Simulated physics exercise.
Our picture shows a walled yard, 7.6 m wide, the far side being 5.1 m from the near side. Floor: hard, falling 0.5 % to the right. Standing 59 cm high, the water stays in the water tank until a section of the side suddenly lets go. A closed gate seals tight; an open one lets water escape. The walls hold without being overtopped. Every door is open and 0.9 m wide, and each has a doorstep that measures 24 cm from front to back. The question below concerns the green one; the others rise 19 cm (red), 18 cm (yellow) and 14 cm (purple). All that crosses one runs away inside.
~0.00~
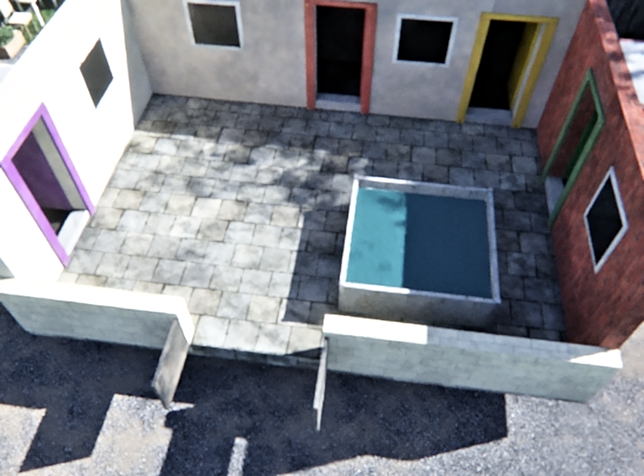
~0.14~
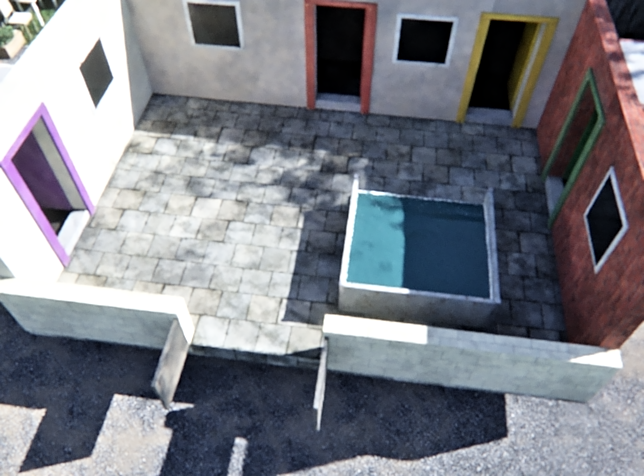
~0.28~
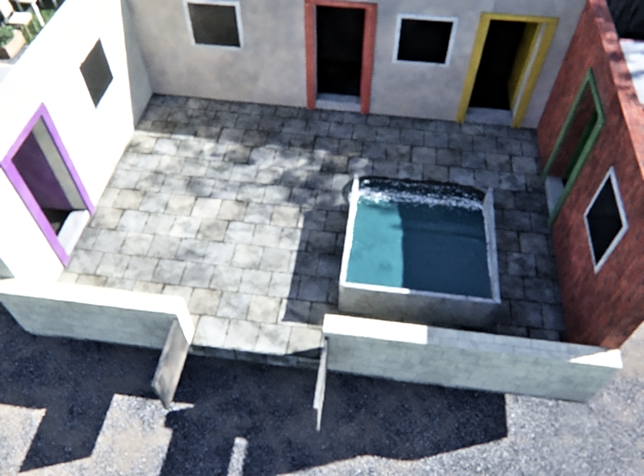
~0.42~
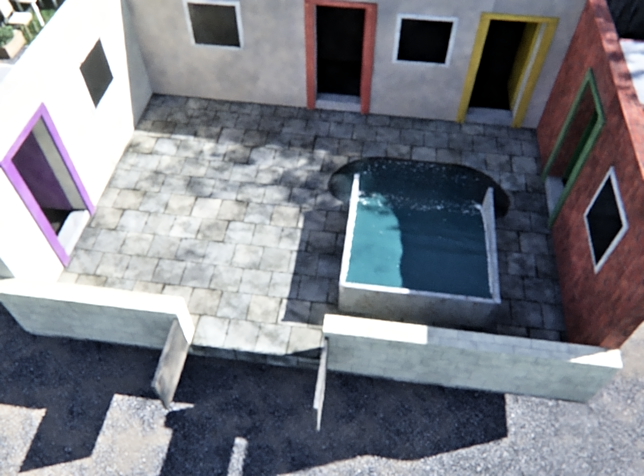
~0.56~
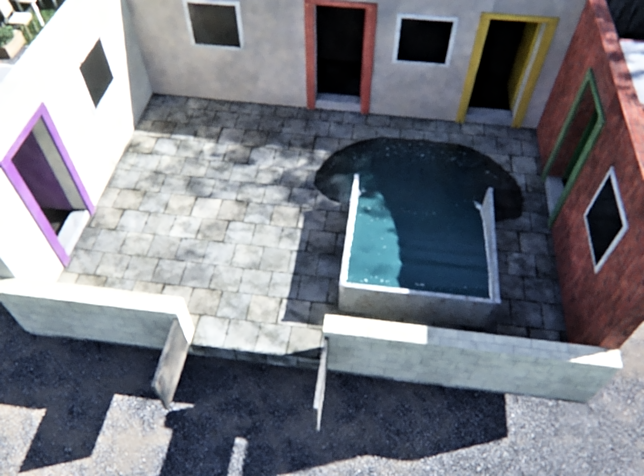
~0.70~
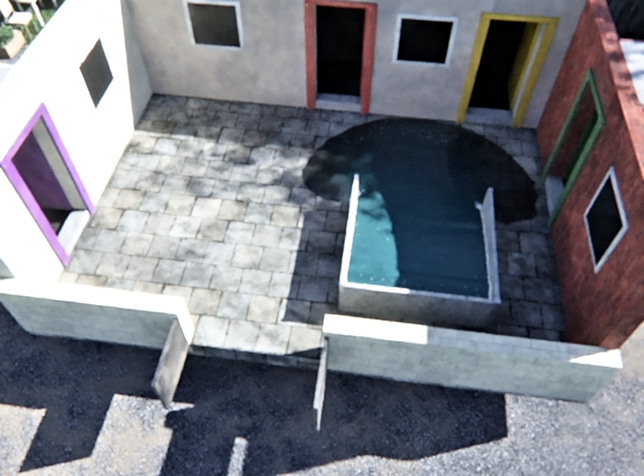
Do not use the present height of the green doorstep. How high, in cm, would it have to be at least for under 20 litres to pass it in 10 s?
At least about 8.5 cm.
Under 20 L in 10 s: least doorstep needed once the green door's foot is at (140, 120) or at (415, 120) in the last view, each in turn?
In turn: Roughly 12.5 cm, roughly 30 cm.
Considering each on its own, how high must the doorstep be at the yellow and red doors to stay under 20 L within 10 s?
Roughly 24 cm for the yellow door and roughly 17 cm for the red door.
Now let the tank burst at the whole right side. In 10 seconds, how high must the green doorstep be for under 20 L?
A minimum of about 19 cm.
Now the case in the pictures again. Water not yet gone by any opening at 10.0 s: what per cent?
What remains is some 92 per cent of the water.
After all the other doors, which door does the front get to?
That would be the purple door.
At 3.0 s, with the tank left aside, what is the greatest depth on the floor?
About 32 cm.
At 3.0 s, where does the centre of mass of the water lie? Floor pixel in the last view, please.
Centre of mass: About (406, 168) px.
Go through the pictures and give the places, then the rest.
In the first frame, still water, 59 cm deep, in the water tank at (420, 237); the green door at (568, 159) is dry.
In the second frame, water pours out on the far side and has run 0.2 m, to a hidden place; about 7 cm deep outside, 59 cm at the back.
In the third frame, water pours out on the far side and has run 0.7 m, to a hidden place; about 10 cm deep outside, 59 cm at the back.
In the fourth frame, water pours out on the far side and has run 1.1 m, to (373, 160); about 9 cm deep outside, 59 cm at the back.
In the fifth frame, water pours out on the far side and has run 1.7 m, to (379, 140); about 7 cm deep outside, 56 cm at the back.
In the sixth frame, water pours out on the far side and has run 2.3 m, to (428, 124); about 6 cm deep outside, 49 cm at the back; 0.6 m in a straight line remain to the green door at (568, 159).
After 1.4 s water covers 30 % of the floor, deepest (38 cm) near (412, 125); 4 cm at the green door, 0 litres in over its 18 cm doorstep.
After 3.0 s water covers 40 % of the floor, deepest (32 cm) near (526, 129); 14 cm at the green door, 0 litres in over its 18 cm doorstep.
After 10.0 s water covers 100 % of the floor, deepest (10 cm) near (78, 313); 9 cm at the green door, 0 litres in over its 18 cm doorstep.
At the green door as built, the water arrived by 1.0 s and peaked near 14 cm at 3.0 s.
With a doorstep of 7 cm, 39 litres would have come in within the 10 s; with 9.5 cm, 13 litres. So under 20 litres takes about 8.5 cm.
